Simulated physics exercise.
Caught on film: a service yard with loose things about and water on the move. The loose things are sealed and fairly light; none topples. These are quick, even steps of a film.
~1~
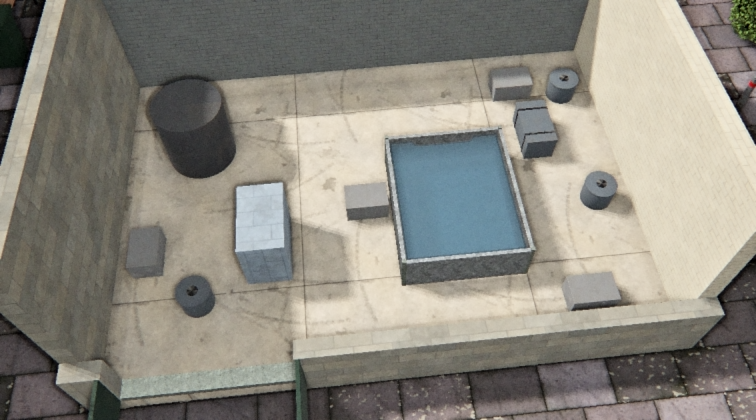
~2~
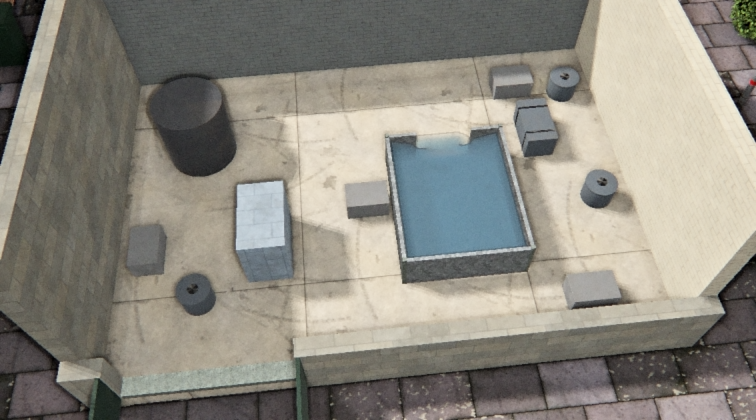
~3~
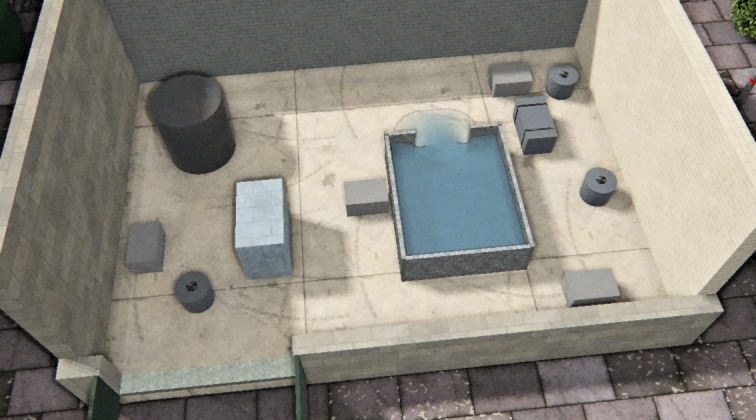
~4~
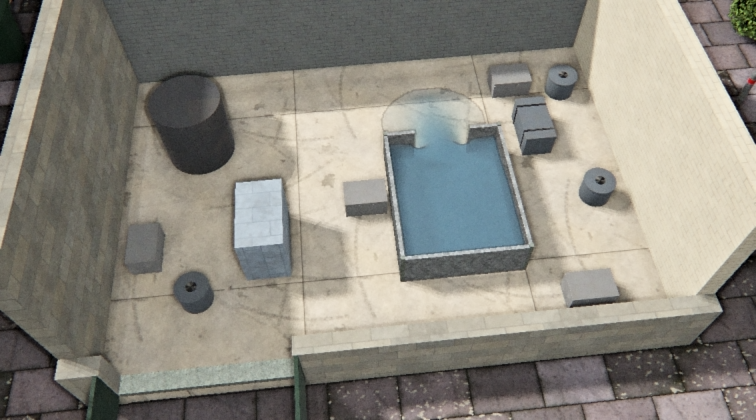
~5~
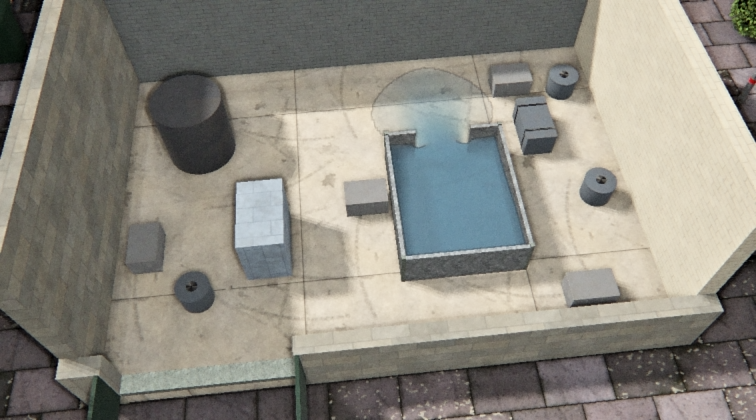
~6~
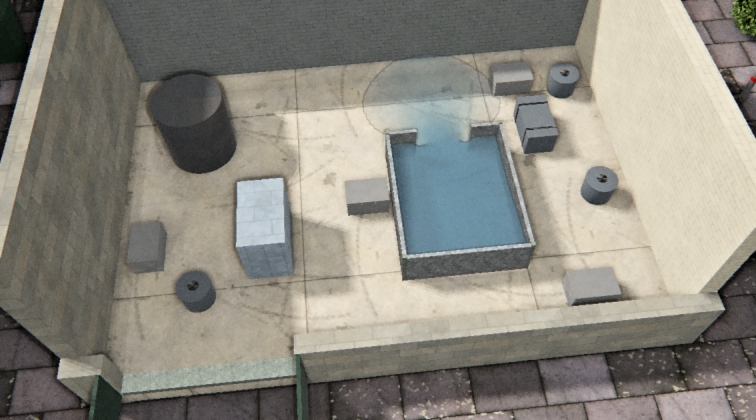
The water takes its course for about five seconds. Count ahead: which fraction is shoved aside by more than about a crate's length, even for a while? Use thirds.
That comes to from one to two thirds.
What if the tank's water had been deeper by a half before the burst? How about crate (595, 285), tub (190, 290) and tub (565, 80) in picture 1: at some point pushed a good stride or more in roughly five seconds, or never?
In turn: Not that far, never so far, shifted that much.
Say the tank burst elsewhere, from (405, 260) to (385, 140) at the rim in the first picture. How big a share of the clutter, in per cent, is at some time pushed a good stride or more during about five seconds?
Some 20 per cent.
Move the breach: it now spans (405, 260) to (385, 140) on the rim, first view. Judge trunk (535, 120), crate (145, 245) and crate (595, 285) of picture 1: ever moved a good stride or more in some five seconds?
As listed: No, yes, no.
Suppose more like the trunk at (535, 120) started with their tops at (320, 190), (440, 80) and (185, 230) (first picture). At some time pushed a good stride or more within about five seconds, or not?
One after the other: Less than that, shifted that much, not that far.
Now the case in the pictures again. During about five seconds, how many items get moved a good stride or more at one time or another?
The number is 3.
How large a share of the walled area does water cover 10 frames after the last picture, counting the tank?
Roughly 35 per cent.
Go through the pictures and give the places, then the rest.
The first frame shows a trunk at (536, 121) rests on the ground; a crate at (366, 195), on the bottom; 0 of 8 have shifted.
The second frame shows a trunk at (537, 119), on the bottom; a crate at (367, 193), on the bottom; 0 of 8 have shifted.
The third frame shows a trunk at (536, 117), on the bottom; a crate at (366, 191), on the bottom; 0 of 8 have shifted.
The fourth frame shows a trunk at (535, 117), on the bottom; a crate at (365, 191), on the bottom; 0 of 8 have shifted.
The fifth frame shows a trunk at (536, 117), on the bottom; a crate at (366, 191), on the bottom; 0 of 8 have shifted.
The sixth frame shows a trunk at (537, 116), on the bottom; a crate at (367, 190) rests on the ground; 0 of 8 have shifted.
A moment on, 0 of 8 are well off their spots; 0 afloat.
Next, 1 of 8 are well off their spots; 1 afloat.
Later, 2 of 8 are well off their spots; 2 afloat.
In the end, 3 of 8 are well off their spots, and 3 have been at some point; 1 afloat.
